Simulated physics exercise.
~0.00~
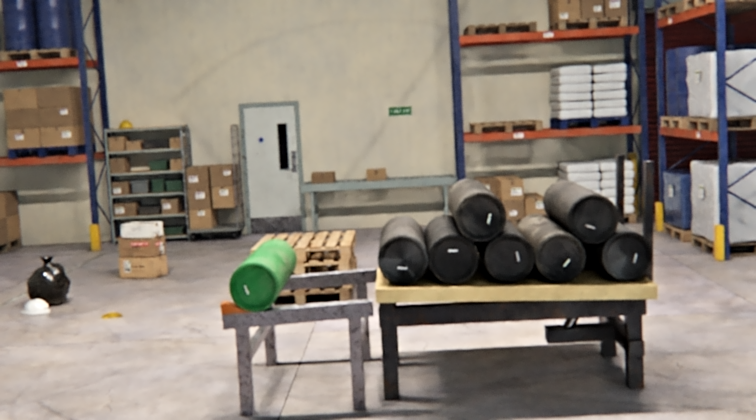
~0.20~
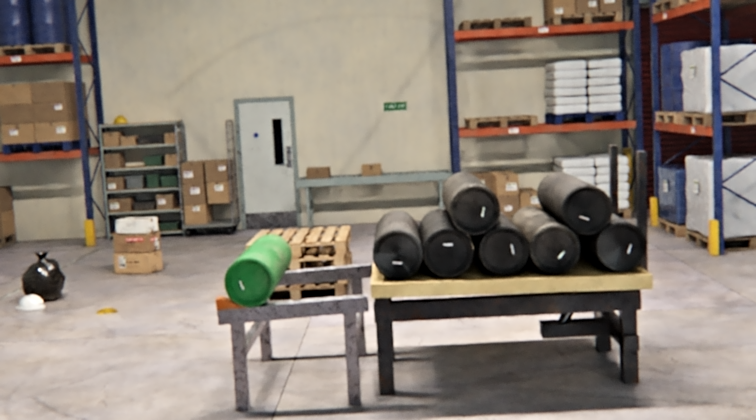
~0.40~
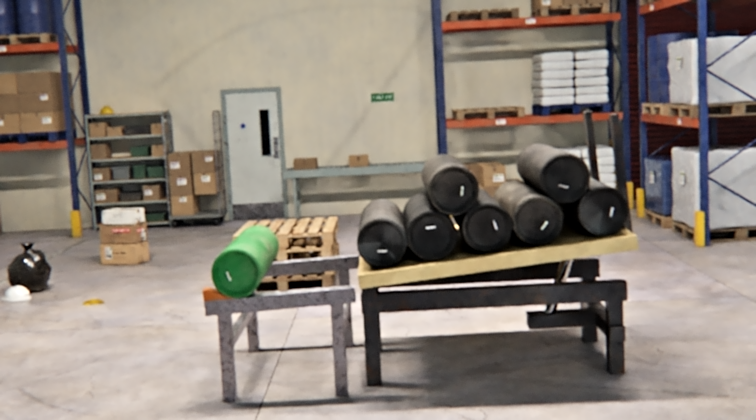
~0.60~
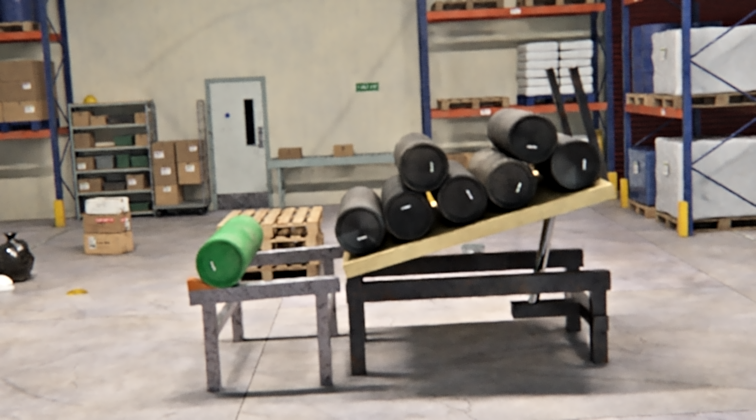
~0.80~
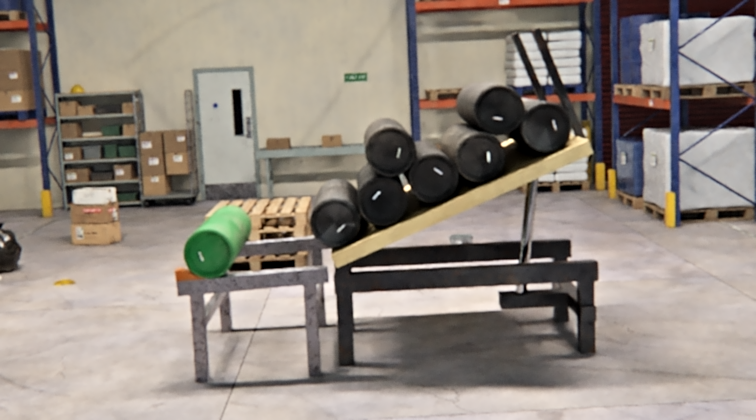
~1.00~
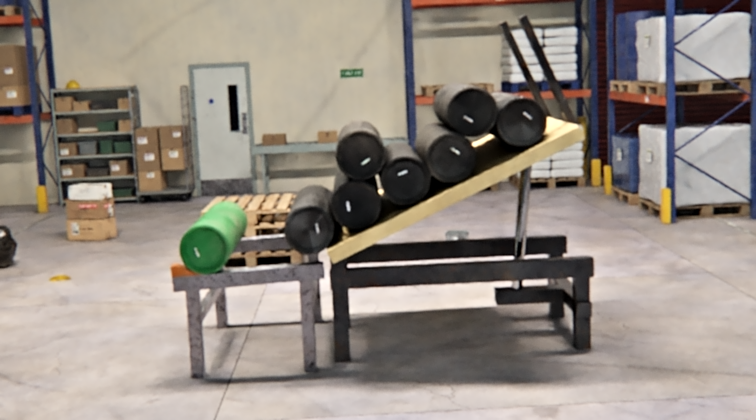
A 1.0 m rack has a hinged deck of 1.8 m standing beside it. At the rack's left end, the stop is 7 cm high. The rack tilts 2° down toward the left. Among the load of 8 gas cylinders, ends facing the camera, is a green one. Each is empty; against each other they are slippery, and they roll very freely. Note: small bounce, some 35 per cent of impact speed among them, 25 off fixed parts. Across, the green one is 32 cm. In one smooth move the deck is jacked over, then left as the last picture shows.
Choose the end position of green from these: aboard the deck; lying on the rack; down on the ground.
My pick for green is down on the ground.
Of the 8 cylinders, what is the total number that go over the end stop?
Count: 3.
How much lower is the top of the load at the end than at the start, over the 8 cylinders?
5 cm.
After 1.2 s, green is on the rack, 25 cm from the rack's far end; 0 of 8 over the stop.
After 1.4 s, green is on the rack, 20 cm from the rack's far end, rolling left; 0 of 8 over the stop.
After 1.6 s, green is on the rack, 5 cm from the rack's far end, rolling left; 0 of 8 over the stop.
After 1.8 s, green is beyond the stop and falling; 1 of 8 over the stop.
At rest (4.7 s), green is over the stop, on the ground; 3 of 8 over the stop.
